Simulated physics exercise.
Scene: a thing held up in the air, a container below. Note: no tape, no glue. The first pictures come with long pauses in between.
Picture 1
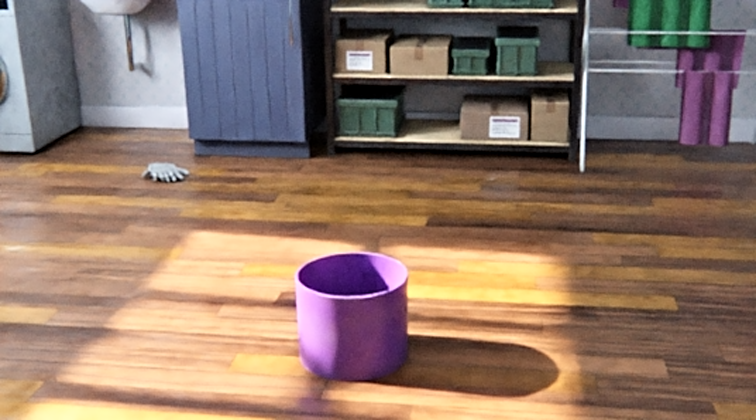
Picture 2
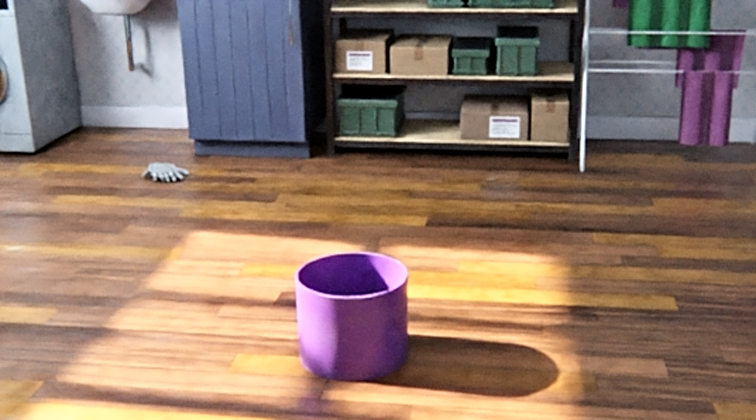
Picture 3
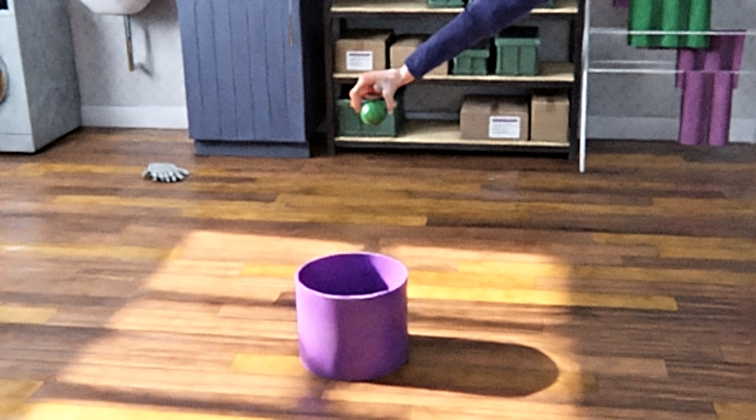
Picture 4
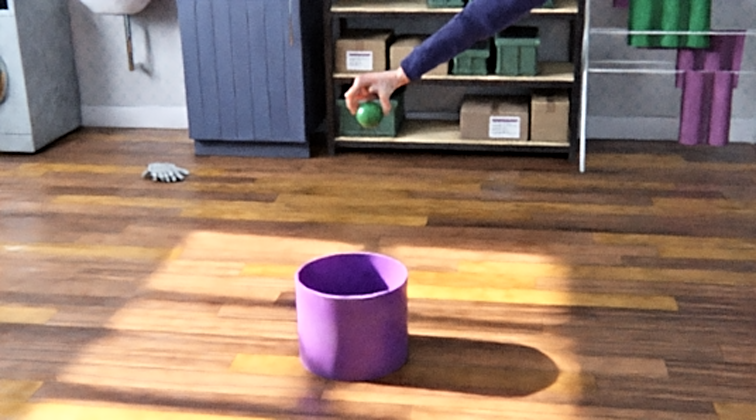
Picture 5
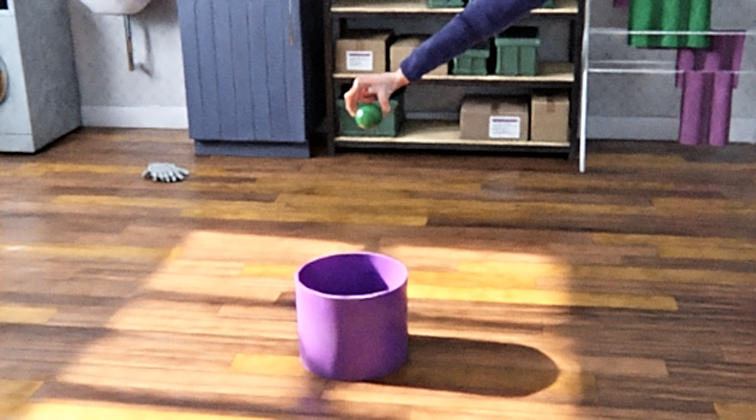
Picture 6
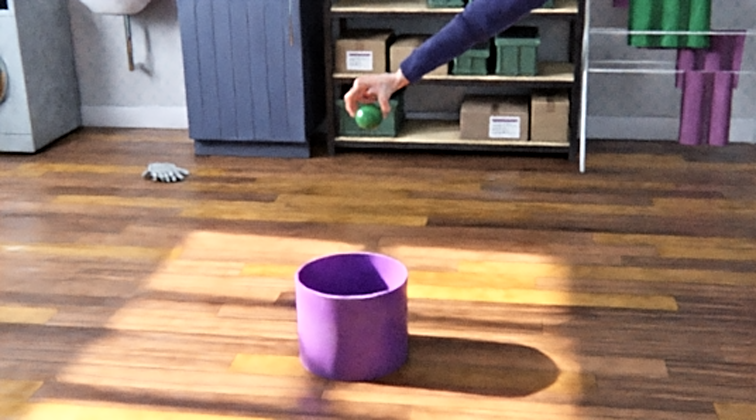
A hand holding a green apple, its arm in a dark blue sleeve, enters from the upper right above a purple bucket on a sunlit wooden floor. The apple shifts very slightly left, then stays nearly still in the fingers, while the bucket below does not move.
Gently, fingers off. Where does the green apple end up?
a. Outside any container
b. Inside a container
Answer: B.
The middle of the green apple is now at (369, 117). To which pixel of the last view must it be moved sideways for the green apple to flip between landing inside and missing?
Near pixel (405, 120).
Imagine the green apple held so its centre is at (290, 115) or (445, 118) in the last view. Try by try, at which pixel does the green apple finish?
Final rest: (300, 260), then (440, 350).
Then, 0.26 s past the last view, green apple in the air near (370, 200).
Finally, the green apple drops into the container, near (373, 342).
